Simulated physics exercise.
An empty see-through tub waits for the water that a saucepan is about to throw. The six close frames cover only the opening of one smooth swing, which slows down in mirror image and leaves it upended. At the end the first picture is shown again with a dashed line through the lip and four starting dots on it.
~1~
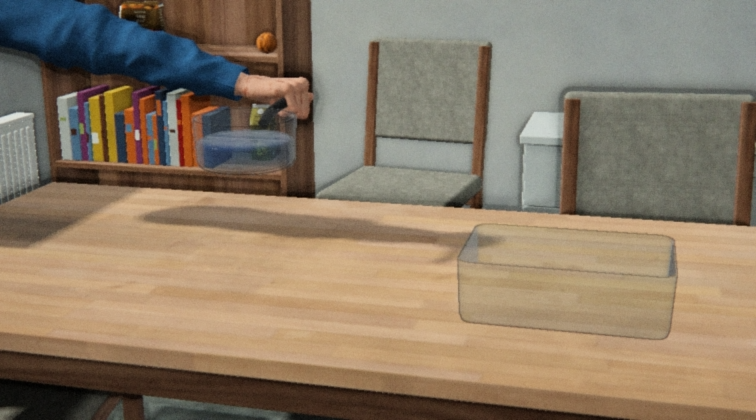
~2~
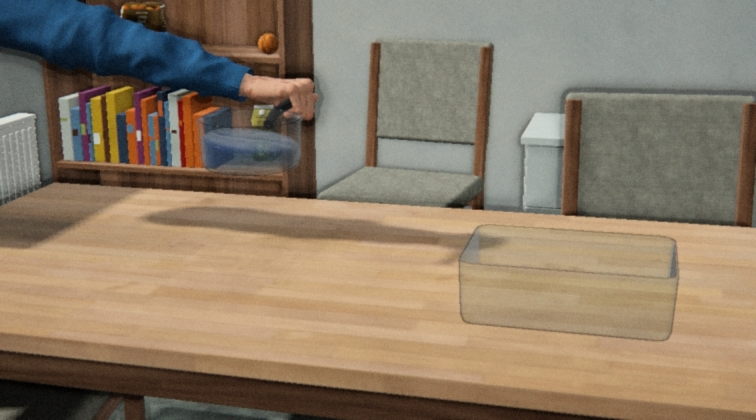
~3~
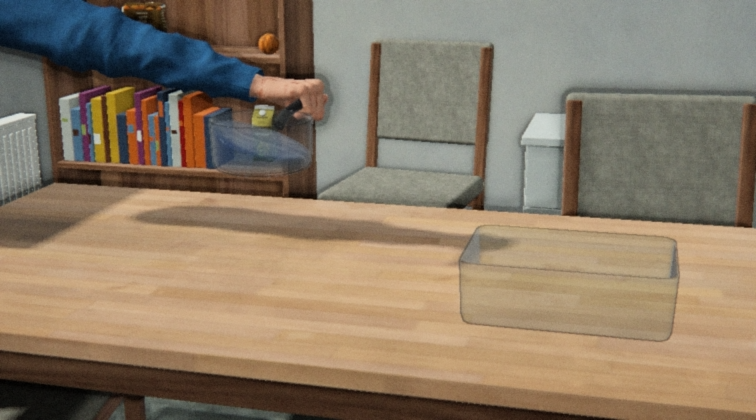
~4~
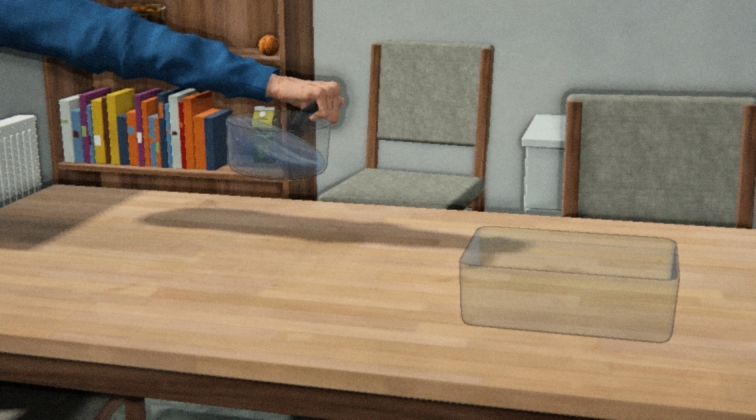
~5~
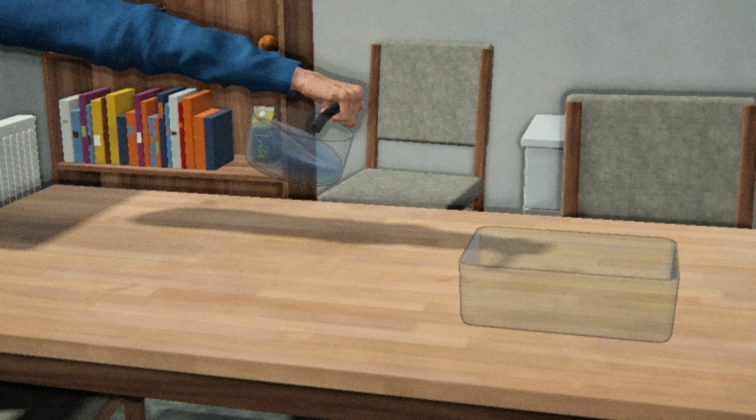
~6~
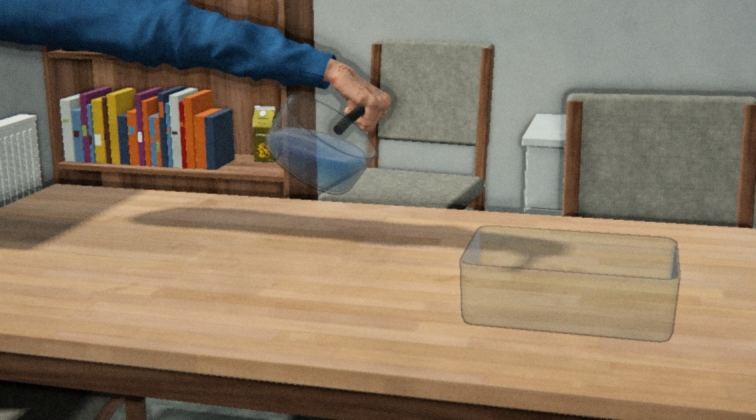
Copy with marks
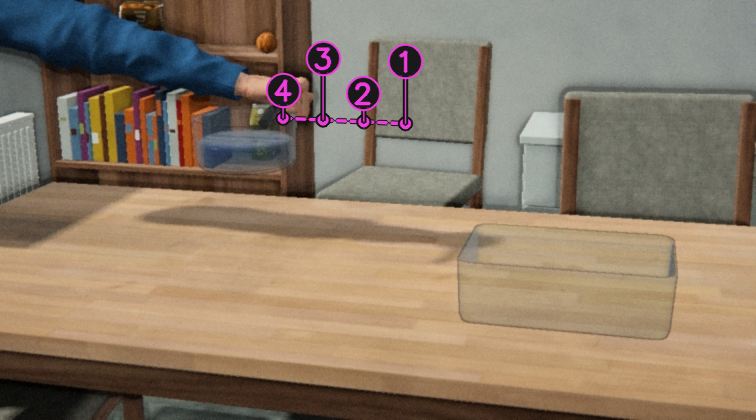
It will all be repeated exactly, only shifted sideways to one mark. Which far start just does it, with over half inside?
The answer is dot 3.
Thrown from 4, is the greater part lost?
Yes, that goes wrong.
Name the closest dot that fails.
The answer is 4.
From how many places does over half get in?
Three.
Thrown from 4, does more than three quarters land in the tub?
No, less.
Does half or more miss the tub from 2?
No, not at all.
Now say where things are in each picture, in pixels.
The first picture shows upright, lip at (291, 118); tub from (459, 320) to (670, 339); nothing has left yet.
The second picture shows upright, lip at (296, 119); nothing has left yet.
The third picture shows upright, lip at (308, 120); nothing has left yet.
The fourth picture shows tipped about 3°, lip at (326, 125); nothing has left yet.
The fifth picture shows tipped about 15°, lip at (350, 137); nothing has left yet.
The sixth picture shows tipped about 34°, lip at (373, 155); nothing has left yet.
On the marked copy, 1 at (405, 123); 2 at (363, 121); 3 at (323, 120); 4 at (283, 118).
If 1 is chosen, about 81 % lands in the tub, 6 % falls short and 13 % goes beside or beyond.
If 2 is chosen, about 80 % lands in the tub, 8 % falls short and 12 % goes beside or beyond.
If 3 is chosen, about 67 % lands in the tub, 25 % falls short and 8 % goes beside or beyond.
If 4 is chosen, about 26 % lands in the tub, 69 % falls short and 4 % goes beside or beyond.
